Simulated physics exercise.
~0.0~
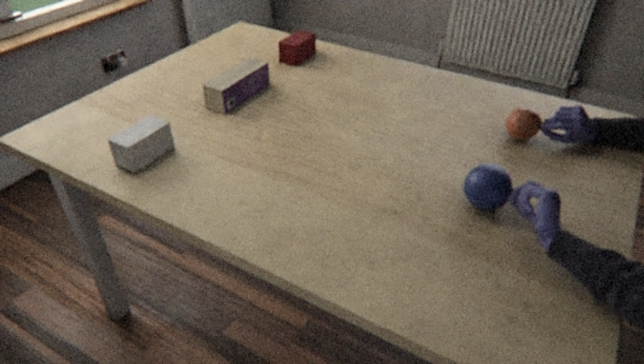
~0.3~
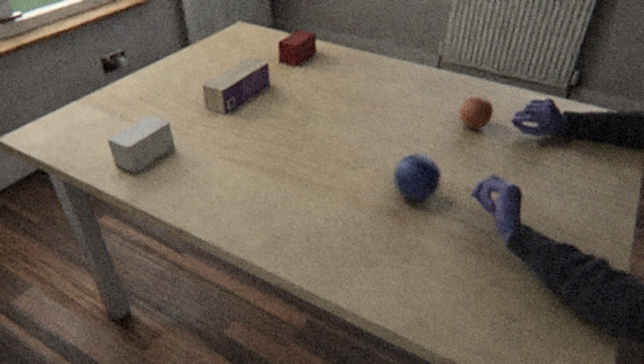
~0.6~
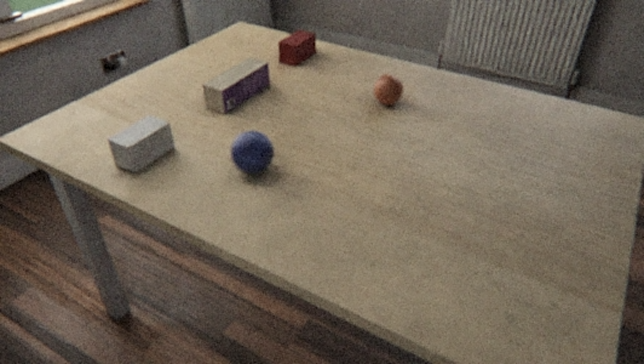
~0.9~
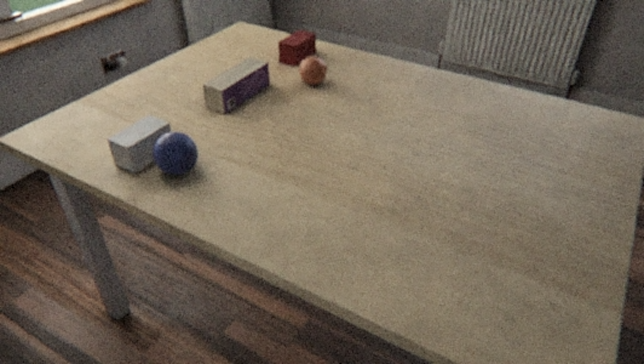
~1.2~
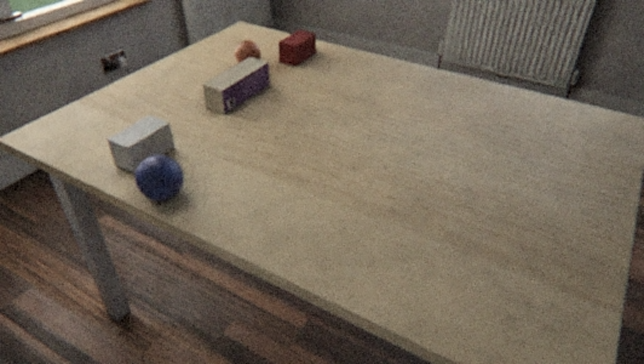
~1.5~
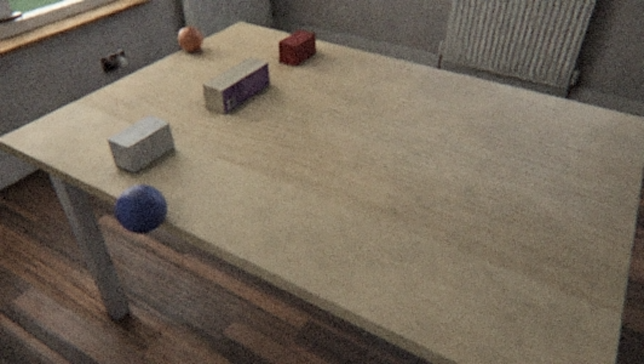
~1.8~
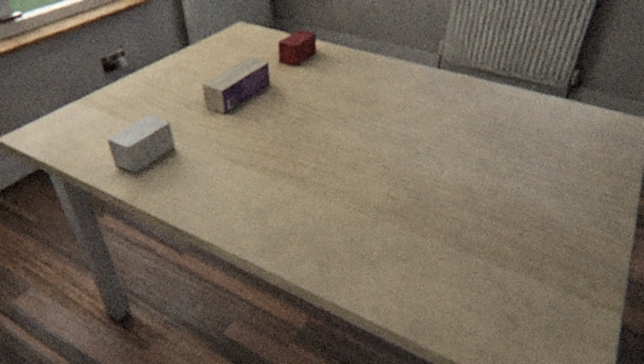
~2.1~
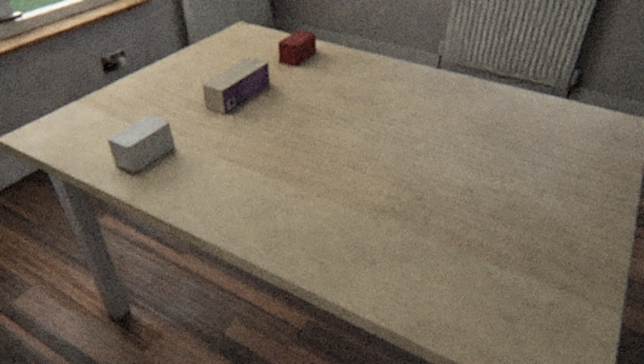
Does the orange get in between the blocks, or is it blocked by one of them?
The orange gets in between the red and purple blocks and rolls on through, while the blue ball is stopped from passing by the white block.
In this clip, two gloved hands send an orange and a blue ball rolling left across a table toward three blocks. The orange passes between the red and purple blocks, the blue ball bounces off the white one toward the near edge, and both disappear from view.
